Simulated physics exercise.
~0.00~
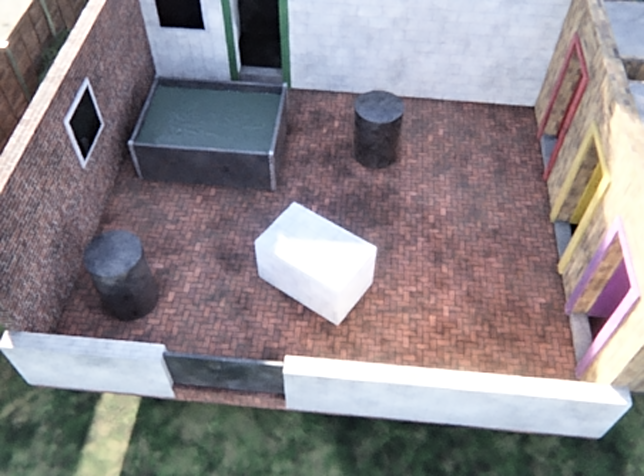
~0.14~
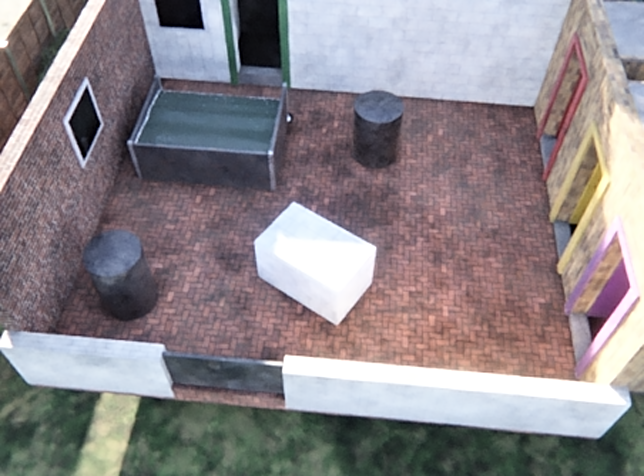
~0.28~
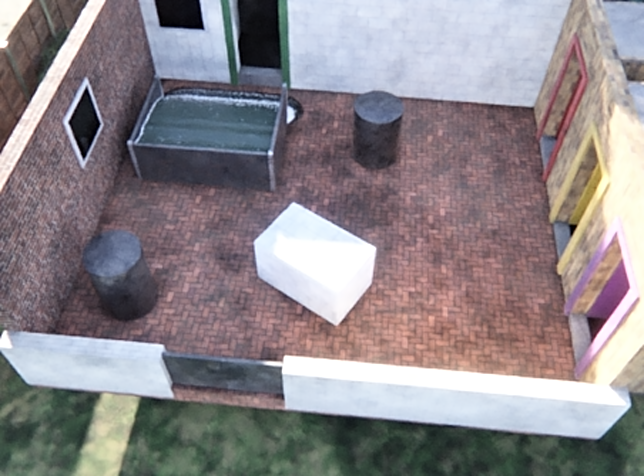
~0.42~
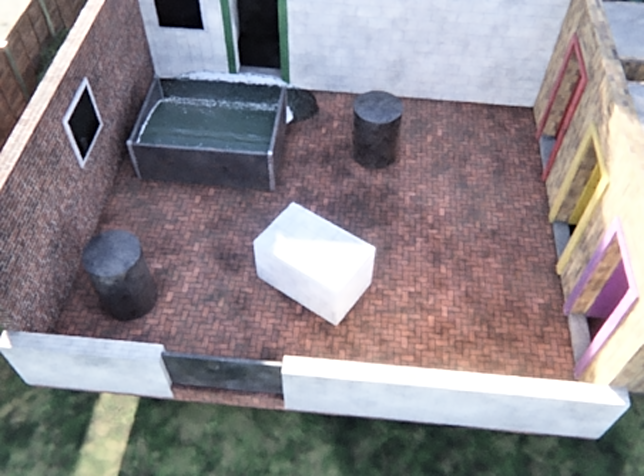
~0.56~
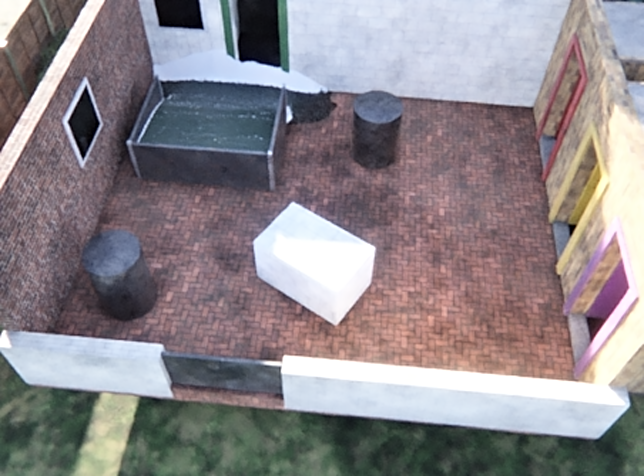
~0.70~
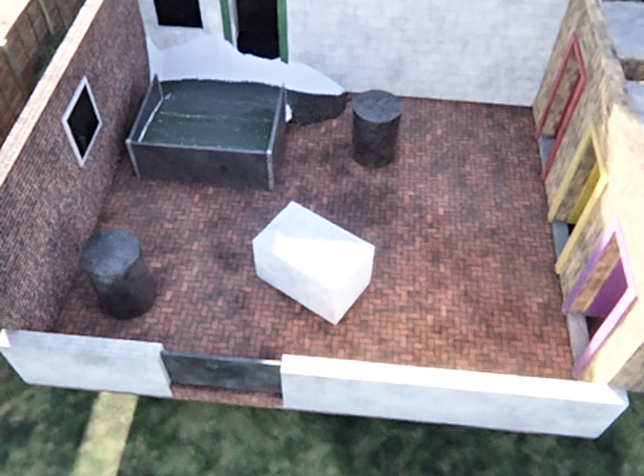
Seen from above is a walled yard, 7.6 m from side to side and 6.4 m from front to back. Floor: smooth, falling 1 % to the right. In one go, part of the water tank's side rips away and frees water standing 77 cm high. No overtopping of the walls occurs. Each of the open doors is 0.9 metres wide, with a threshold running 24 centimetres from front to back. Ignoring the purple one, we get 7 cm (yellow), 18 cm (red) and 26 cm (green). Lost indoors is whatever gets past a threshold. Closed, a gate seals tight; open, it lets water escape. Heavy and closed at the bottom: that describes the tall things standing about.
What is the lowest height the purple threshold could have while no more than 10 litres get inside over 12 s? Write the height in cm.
11.5 cm.
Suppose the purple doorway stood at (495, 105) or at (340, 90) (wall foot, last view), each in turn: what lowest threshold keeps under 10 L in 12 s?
In turn: About 17 cm, about 15 cm.
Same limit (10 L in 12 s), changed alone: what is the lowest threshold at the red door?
At red, about 21 cm.
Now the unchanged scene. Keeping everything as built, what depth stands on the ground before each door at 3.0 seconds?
Door by door in centimetres - yellow 0, red 26, green 23, purple 0.
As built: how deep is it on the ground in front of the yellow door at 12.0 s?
About 5.0 centimetres.
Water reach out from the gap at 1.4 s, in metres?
Near 4.2 metres, give or take.
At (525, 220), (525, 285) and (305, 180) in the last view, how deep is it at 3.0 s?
About 1, 0 and 1 cm respectively.
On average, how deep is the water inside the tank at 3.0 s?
Roughly 23 cm on average.
After 1.4 s water covers 15 % of the floor, deepest (60 cm) near (165, 79); it has not reached the purple door.
After 3.0 s water covers 40 % of the floor, deepest (34 cm) near (55, 360); it has not reached the purple door.
After 12.0 s water covers 95 % of the floor, deepest (12 cm) near (571, 353); 12 cm at the purple door, 22 litres in over its 10 cm threshold.
At the purple door as built, the water arrived by 4.0 s and peaked near 15 cm at 9.2 s.
With a threshold of 9.5 cm, 26 litres would have come in within the 12 s; with 13 cm, 4 litres. So under 10 litres takes about 11.5 cm.
